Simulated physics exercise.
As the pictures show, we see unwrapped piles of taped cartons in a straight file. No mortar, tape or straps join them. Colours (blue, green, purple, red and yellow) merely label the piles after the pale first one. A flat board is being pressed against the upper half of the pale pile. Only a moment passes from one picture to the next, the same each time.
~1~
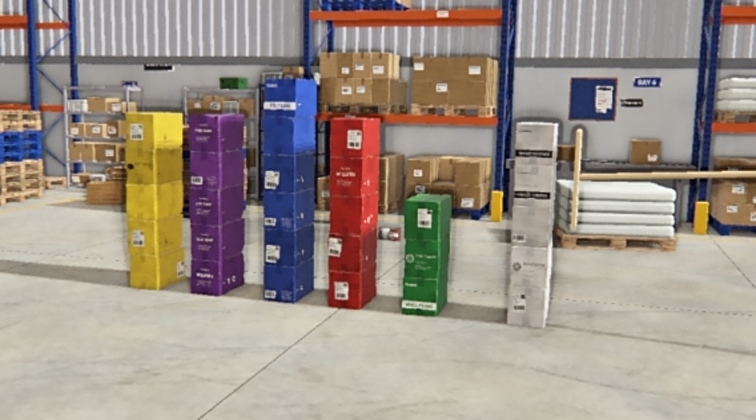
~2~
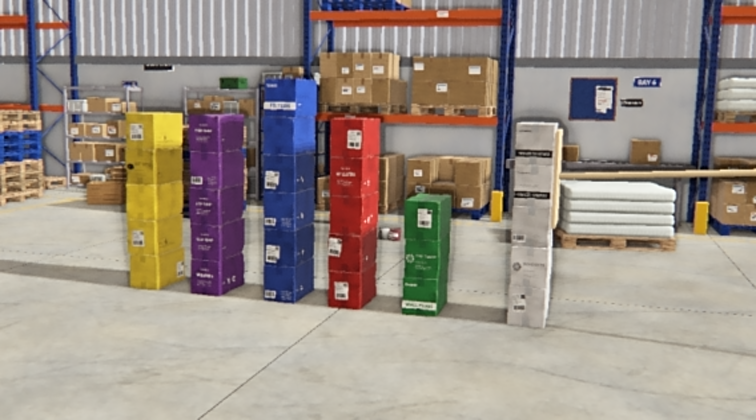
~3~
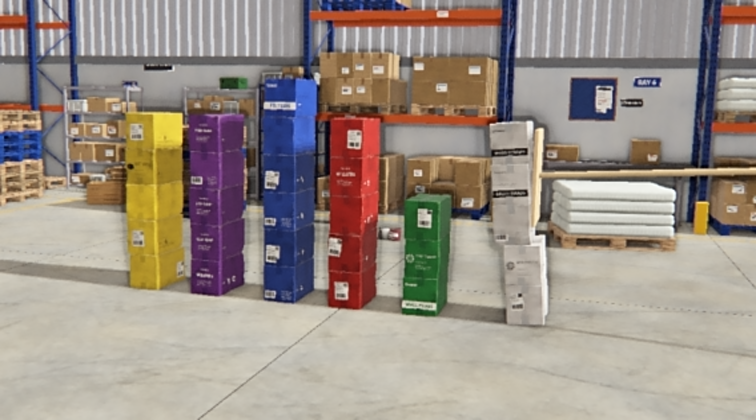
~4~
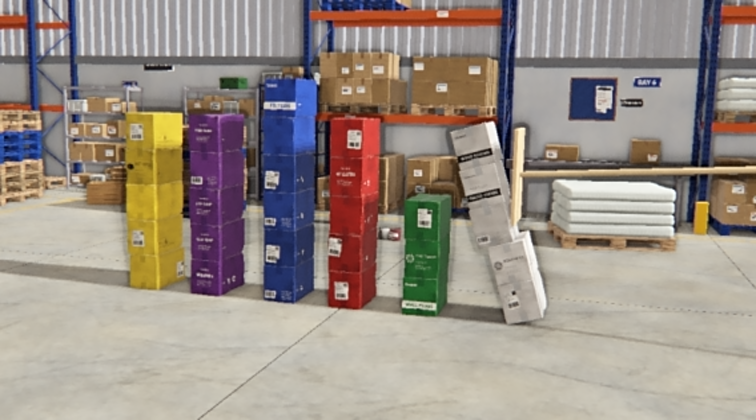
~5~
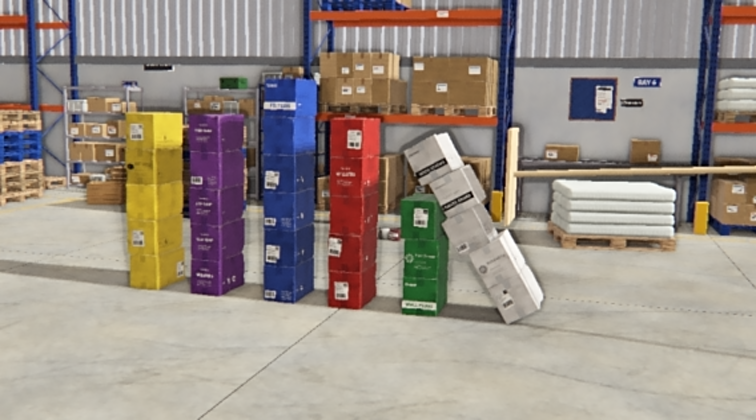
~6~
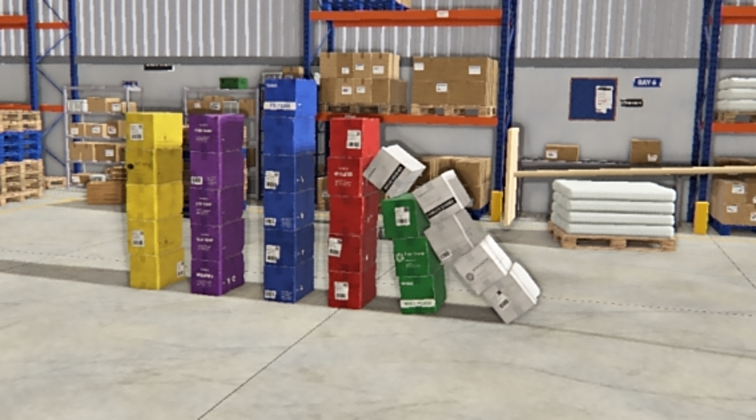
A wooden board pushes the white box stack leftward, and it leans against the green stack.
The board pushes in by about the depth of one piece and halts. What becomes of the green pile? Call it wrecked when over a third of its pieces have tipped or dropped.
The green pile comes down.
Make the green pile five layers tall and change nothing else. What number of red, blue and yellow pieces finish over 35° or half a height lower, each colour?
Pile by pile, red 5, blue 6, yellow 5.
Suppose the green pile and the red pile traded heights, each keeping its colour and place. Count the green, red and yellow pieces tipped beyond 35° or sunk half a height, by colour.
Green 5, red 3, yellow 5.
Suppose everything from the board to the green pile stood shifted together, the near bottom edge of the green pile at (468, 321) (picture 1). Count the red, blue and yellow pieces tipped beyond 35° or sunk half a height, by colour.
Pile by pile, red 5, blue 6, yellow 4.
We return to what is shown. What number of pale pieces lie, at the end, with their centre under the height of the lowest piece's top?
The count is 2.
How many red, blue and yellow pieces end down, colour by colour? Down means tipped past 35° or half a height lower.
Pile by pile, red 5, blue 6, yellow 5.
Soon, 5 of the pale pile down; 3 of the 3 green cartons down (3 of 24 in all colours); top green carton tipped well over, half its height lower; top red carton tipped clearly.
A while on, 5 of the pale pile down; 3 of the 3 green cartons down (23 of 24 in all colours); top green carton tipped well over, about its own height lower; top yellow carton tipped well over, about its own height lower.
Finally, 5 of the pale pile down; 3 of the 3 green cartons down (24 of 24 in all colours); top green carton tipped well over, about its own height lower; top blue carton on its side. Seen by the last camera, middles, top green carton near (327, 239).
